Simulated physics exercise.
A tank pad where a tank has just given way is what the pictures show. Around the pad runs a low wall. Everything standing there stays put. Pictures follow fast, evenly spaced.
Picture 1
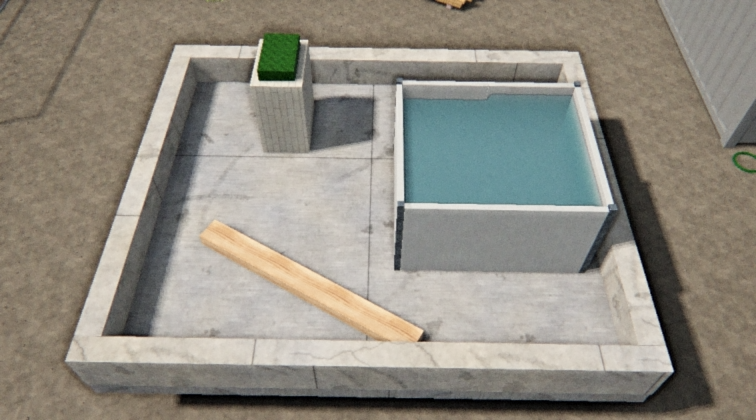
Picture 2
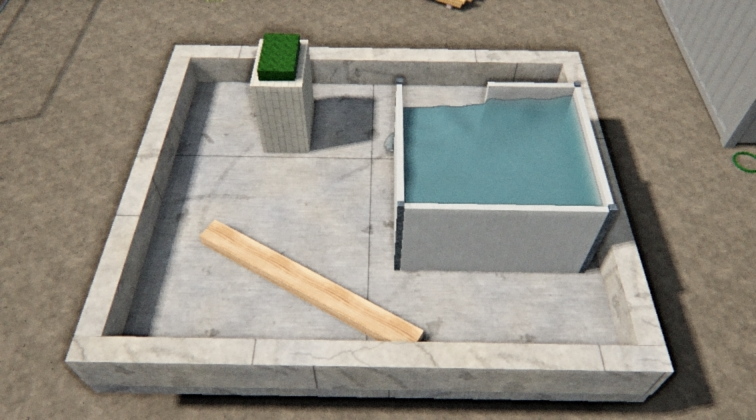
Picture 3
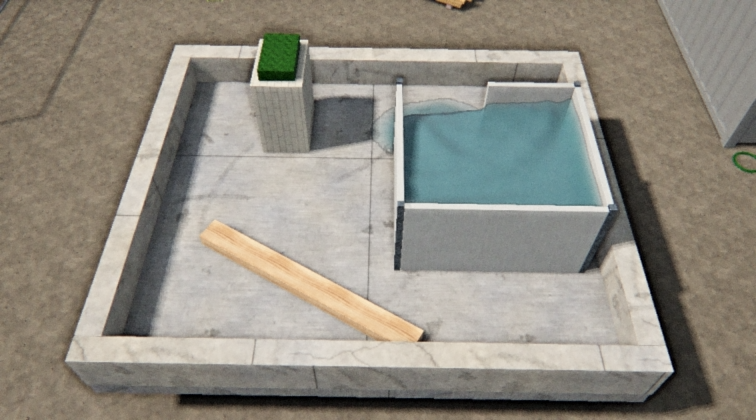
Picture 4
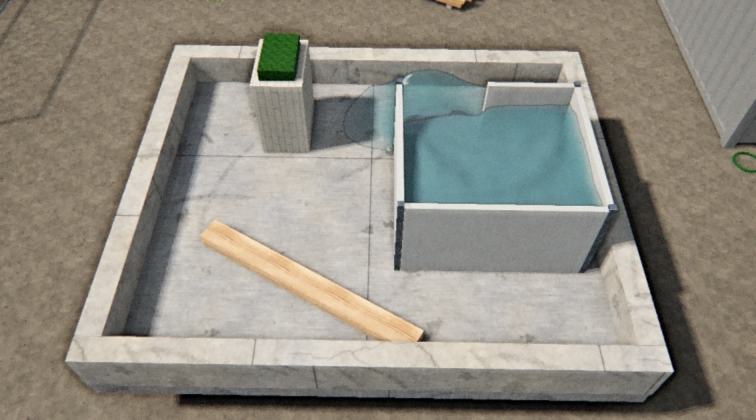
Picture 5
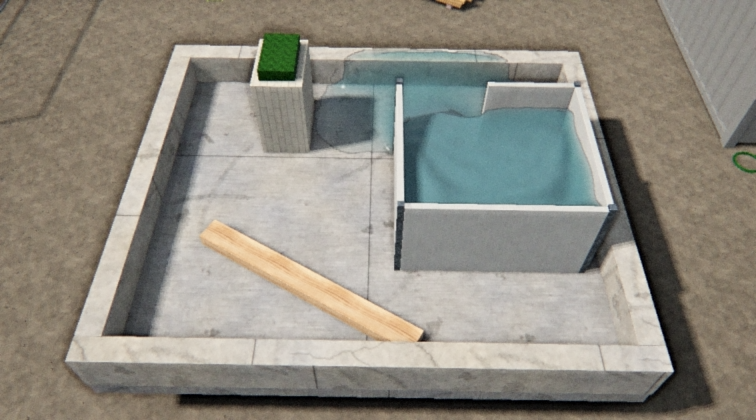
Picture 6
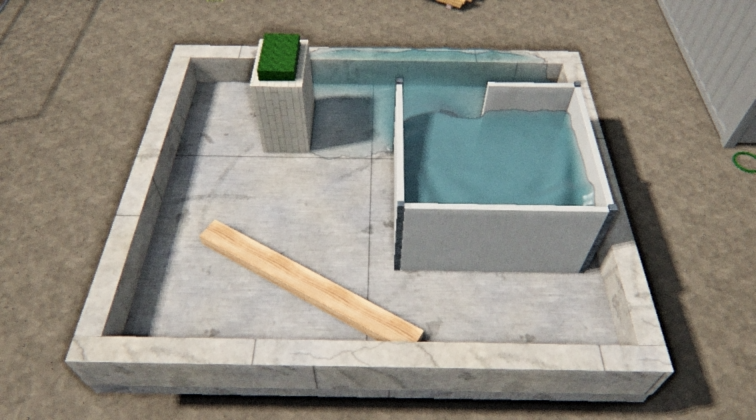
Teal water pouring through a gap in the far side of a walled tank, spreading across the pad toward a green-topped pillar.
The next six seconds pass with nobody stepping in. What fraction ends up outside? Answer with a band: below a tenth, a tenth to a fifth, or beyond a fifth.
Below a tenth.
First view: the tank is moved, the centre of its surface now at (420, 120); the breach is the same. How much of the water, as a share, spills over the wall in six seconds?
Near 10 in a hundred.
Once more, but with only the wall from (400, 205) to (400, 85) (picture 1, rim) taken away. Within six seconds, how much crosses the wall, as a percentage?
Close to 6 percent, I'd say.
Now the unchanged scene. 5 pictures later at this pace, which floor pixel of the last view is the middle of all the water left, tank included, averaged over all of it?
That puts it at around (444, 161).
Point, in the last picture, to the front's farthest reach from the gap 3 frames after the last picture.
I'd go with roughly (198, 84).
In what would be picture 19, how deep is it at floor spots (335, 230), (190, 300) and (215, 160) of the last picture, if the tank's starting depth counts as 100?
2, 4 and 8 in a hundred, in turn.
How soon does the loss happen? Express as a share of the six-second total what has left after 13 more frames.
Some 95 per cent.
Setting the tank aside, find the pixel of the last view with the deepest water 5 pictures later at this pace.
I would choose the pixel (418, 88).
A moment on, water covers 30 % of the floor; the low wall has let 1 % over.
Next, water covers 30 % of the floor; the low wall has let 3 % over.
Then, water covers 60 % of the floor; the low wall has let 7 % over.
Later, water covers 80 % of the floor; the low wall has let 8 % over.
In the end, water covers 80 % of the floor; the low wall has let 8 % over.
